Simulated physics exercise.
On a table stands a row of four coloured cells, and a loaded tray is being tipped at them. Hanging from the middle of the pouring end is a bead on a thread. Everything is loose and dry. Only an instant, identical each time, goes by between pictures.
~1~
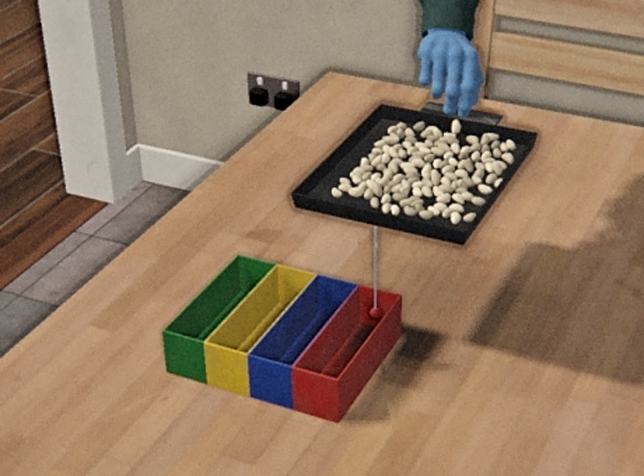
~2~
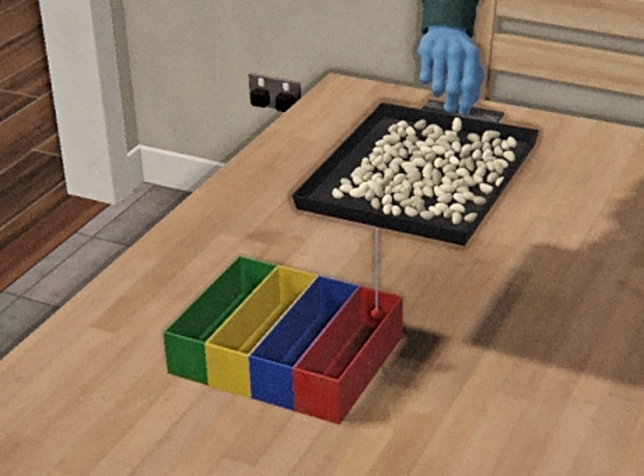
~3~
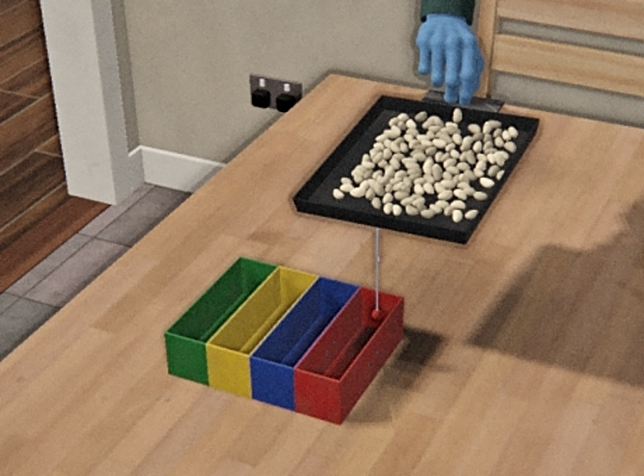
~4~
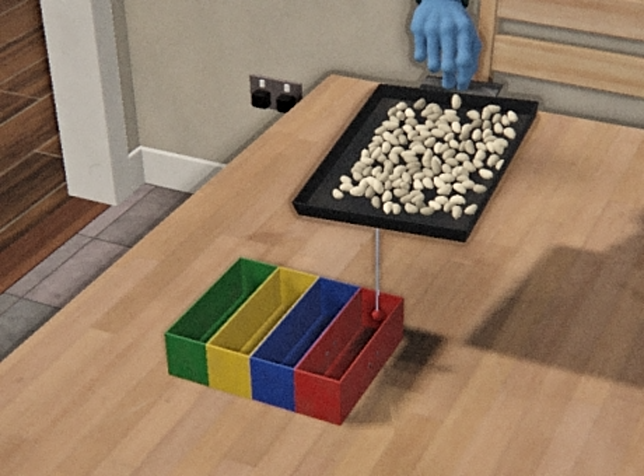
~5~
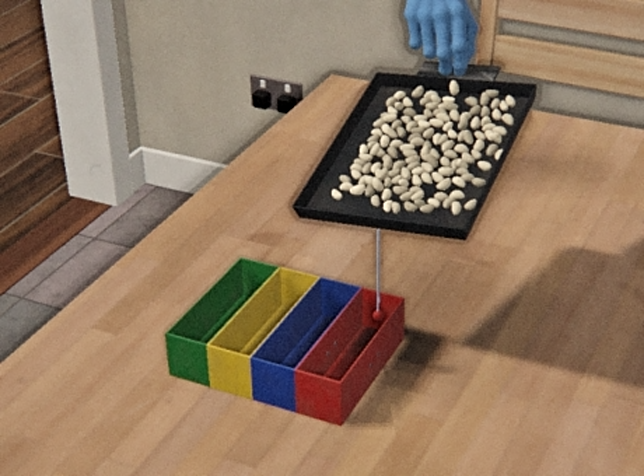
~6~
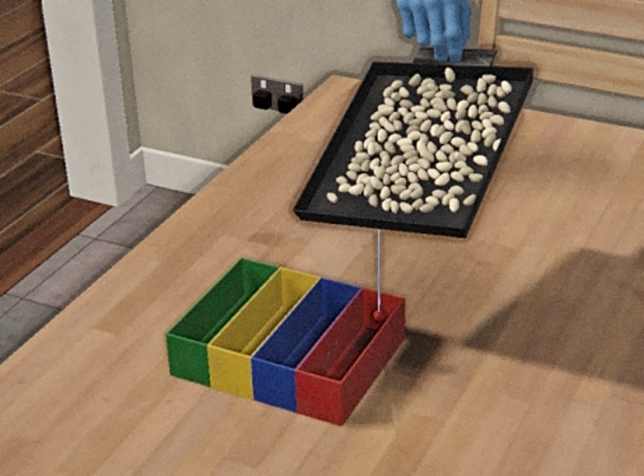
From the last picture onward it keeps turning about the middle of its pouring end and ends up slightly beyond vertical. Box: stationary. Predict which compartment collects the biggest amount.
Biggest amount: The blue compartment.
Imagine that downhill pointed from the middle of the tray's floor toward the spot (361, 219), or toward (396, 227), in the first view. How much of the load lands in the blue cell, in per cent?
Lab note: Try 1 = 40 %, try 2 = 10 %.
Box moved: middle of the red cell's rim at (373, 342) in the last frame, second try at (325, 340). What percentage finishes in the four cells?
Roughly 100% on the first try and 90% on the second.
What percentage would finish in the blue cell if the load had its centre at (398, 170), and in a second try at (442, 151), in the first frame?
It would be roughly 60 per cent for the first and roughly 60 per cent for the second.
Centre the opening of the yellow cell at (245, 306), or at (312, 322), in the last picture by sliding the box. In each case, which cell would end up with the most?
In order: Blue, the cell in yellow.
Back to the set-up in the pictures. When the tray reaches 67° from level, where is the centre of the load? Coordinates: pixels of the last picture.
Somewhere near pixel (346, 188).
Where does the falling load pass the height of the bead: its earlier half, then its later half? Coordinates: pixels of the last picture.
About (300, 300) to begin with, then about (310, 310).
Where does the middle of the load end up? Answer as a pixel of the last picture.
Last view, centre at rest - approx. (302, 368).
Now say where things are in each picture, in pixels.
The first picture shows corners of the pouring end near (295, 192) and (464, 230), level; middle of the load near (428, 169), white beans; bead on its thread near (375, 312); green cell near (185, 353); yellow cell near (227, 365); blue cell near (271, 378); red cell near (316, 391).
The second picture shows corners of the pouring end near (296, 194) and (465, 230), level; middle of the load near (429, 168).
The third picture shows corners of the pouring end near (296, 197) and (465, 230), tipped barely, lowest at the left corner; middle of the load near (430, 163).
The fourth picture shows corners of the pouring end near (296, 201) and (464, 228), tipped a little, lowest at the left corner; middle of the load near (429, 156).
The fifth picture shows corners of the pouring end near (296, 205) and (463, 227), tipped clearly, lowest at the left corner; middle of the load near (427, 148).
The sixth picture shows corners of the pouring end near (296, 208) and (462, 226), tipped clearly, lowest at the left corner; middle of the load near (424, 141), only a few on the move; green cell near (188, 356); yellow cell near (231, 368); blue cell near (274, 381); red cell near (319, 394).
Shortly afterwards, tray tipped steeply; all but a few on the tray; only a few in the blue cell; only a few falling or outside the box.
Next, tray tipped past a quarter turn; near a third on the tray; near a quarter in the blue cell; a little in the yellow cell; a little in the red cell; near a quarter falling or outside the box.
Some moments later, tray tipped past a quarter turn; near half in the blue cell; near a quarter in the red cell; near a quarter in the yellow cell; a little falling or outside the box.
In the end, tray tipped past a quarter turn; near half in the blue cell; near a quarter in the red cell; near a quarter in the yellow cell; none at all in the green cell; a little outside the box.
